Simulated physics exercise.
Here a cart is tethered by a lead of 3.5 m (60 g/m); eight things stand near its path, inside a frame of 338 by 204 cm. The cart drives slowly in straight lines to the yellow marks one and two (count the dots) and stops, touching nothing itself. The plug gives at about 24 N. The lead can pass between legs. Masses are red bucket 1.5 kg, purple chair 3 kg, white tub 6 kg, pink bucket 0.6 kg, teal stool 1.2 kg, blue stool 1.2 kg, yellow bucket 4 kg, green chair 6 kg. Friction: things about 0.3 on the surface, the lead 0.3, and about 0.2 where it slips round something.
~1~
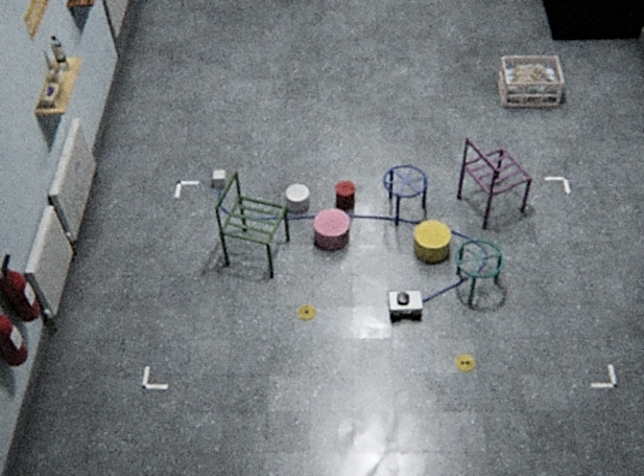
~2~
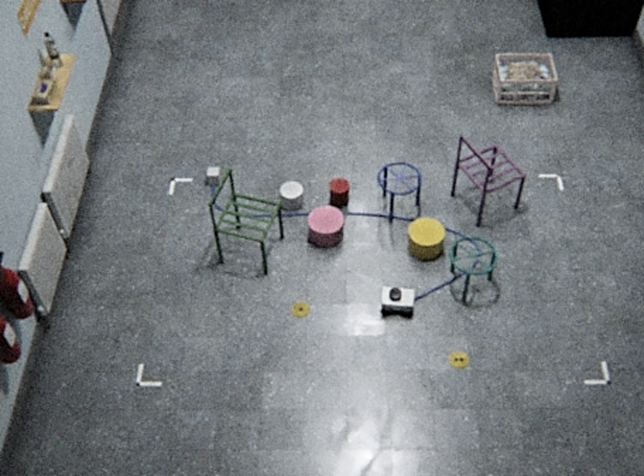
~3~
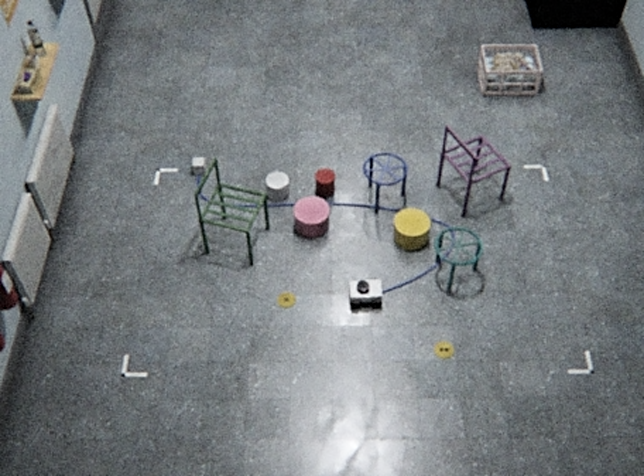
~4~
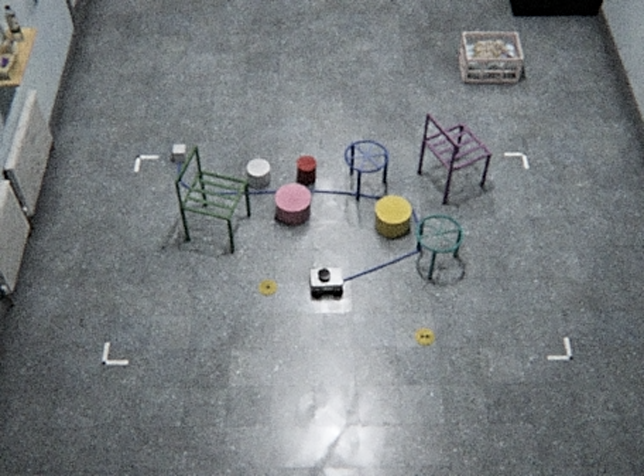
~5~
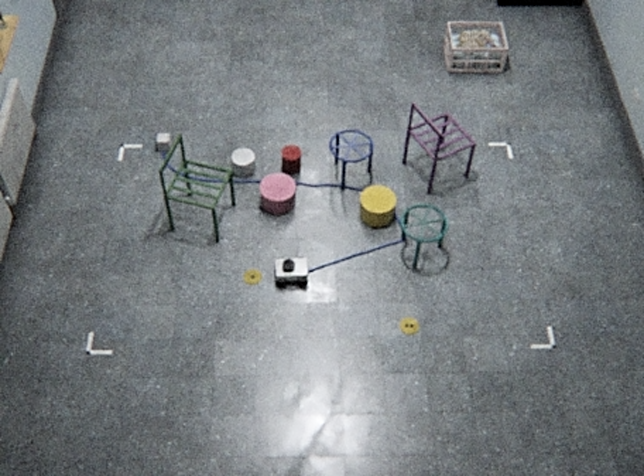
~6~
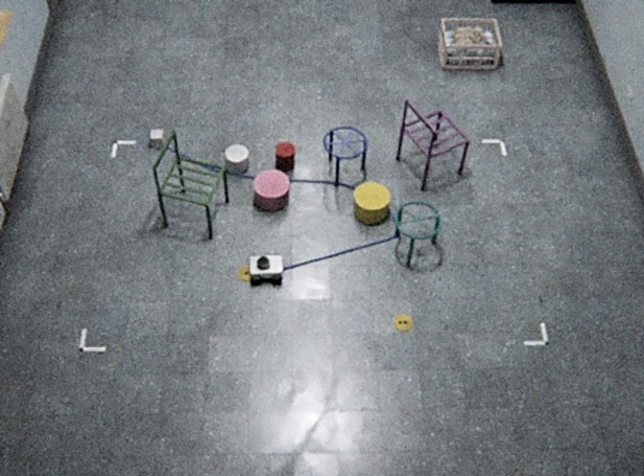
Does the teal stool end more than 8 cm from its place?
Result: Teal stool gets shifted.
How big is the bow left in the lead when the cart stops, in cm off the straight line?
About 80 cm.
Next, cart at (270, 280), lead slack at the fixed end; teal stool 16 cm off its start.
Then, cart at (316, 294), lead slack at the fixed end; teal stool 16 cm off its start.
After that, cart at (365, 310), lead slack at the fixed end; teal stool 16 cm off its start at (399, 211).
Later, cart at (403, 322), lead slack at the fixed end; teal stool 16 cm off its start.
At the end, cart at (403, 322), lead slack at the fixed end; teal stool 16 cm off its start at (399, 211).
